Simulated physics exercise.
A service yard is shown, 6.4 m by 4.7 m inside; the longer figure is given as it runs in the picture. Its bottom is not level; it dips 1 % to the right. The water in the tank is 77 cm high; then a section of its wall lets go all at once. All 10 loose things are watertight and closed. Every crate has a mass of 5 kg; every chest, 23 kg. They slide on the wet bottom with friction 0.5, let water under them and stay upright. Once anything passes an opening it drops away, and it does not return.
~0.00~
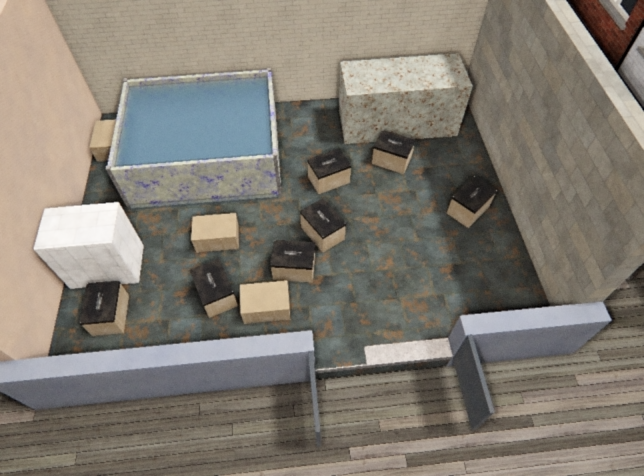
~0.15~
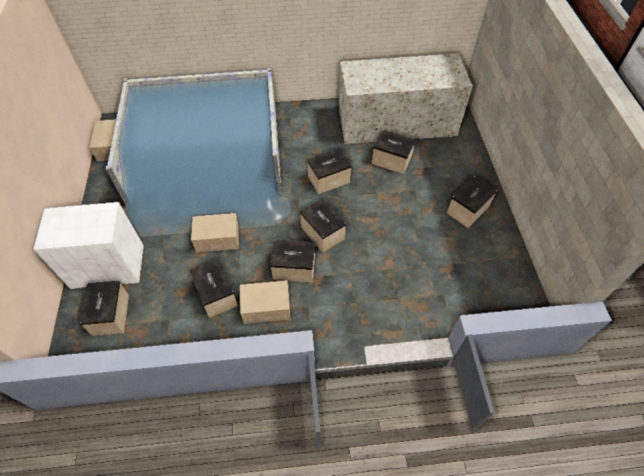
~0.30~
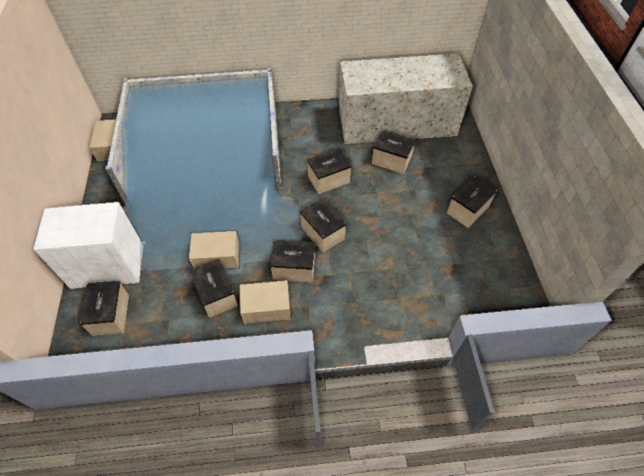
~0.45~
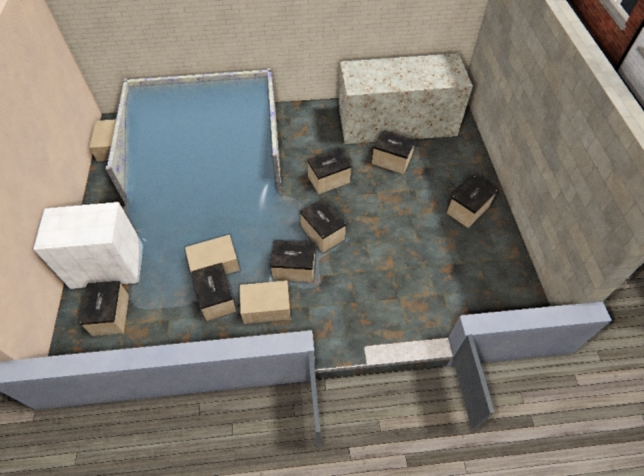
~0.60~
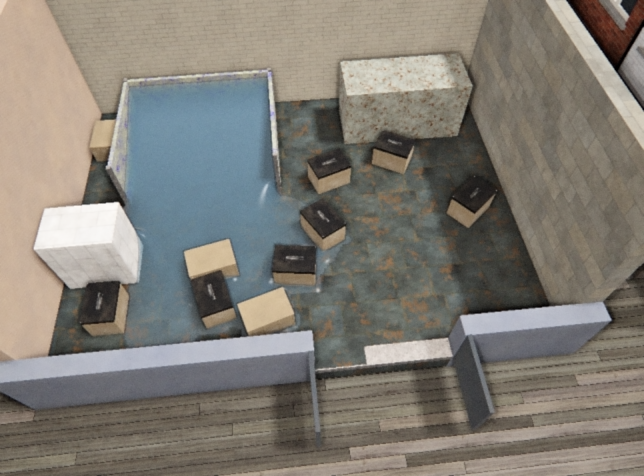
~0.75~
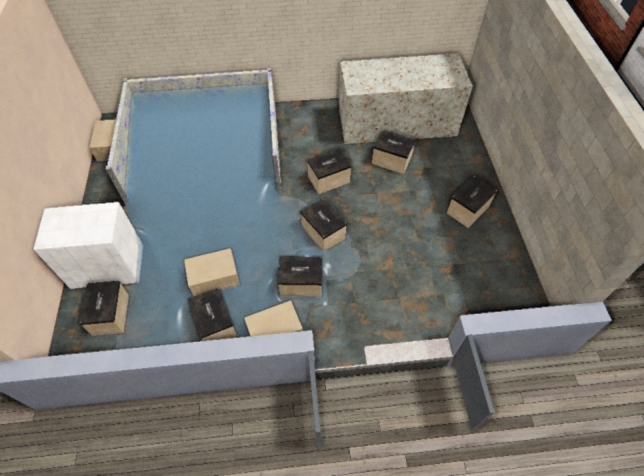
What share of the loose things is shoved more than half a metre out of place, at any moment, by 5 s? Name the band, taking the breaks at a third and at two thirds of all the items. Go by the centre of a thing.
The fraction climbs to two thirds or higher.
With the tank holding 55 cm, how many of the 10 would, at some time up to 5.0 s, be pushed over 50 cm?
That would give 6.
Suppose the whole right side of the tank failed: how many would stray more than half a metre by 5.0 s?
Then it comes to 5.
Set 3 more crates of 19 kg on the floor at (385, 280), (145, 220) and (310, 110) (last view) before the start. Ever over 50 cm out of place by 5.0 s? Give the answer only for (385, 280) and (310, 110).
In that order: Over, short of it.
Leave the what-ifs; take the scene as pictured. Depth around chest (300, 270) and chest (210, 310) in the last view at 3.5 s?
Some 21 cm at the first, some 10 cm at the second.
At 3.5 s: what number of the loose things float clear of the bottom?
Answer: 4.
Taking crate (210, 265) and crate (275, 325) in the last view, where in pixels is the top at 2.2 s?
They end up about (318, 264) and (403, 325) in the last view.
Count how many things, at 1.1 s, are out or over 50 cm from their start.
The answer is 4.
After 1.1 s 4 of 10 are over 50 cm from their spots; 3 afloat.
After 2.2 s 5 of 10 are over 50 cm from their spots; 5 afloat.
After 3.5 s 6 of 10 are over 50 cm from their spots; 4 afloat.
After 5.0 s 8 of 10 are over 50 cm from their spots, and 8 have been at some point; 6 afloat.
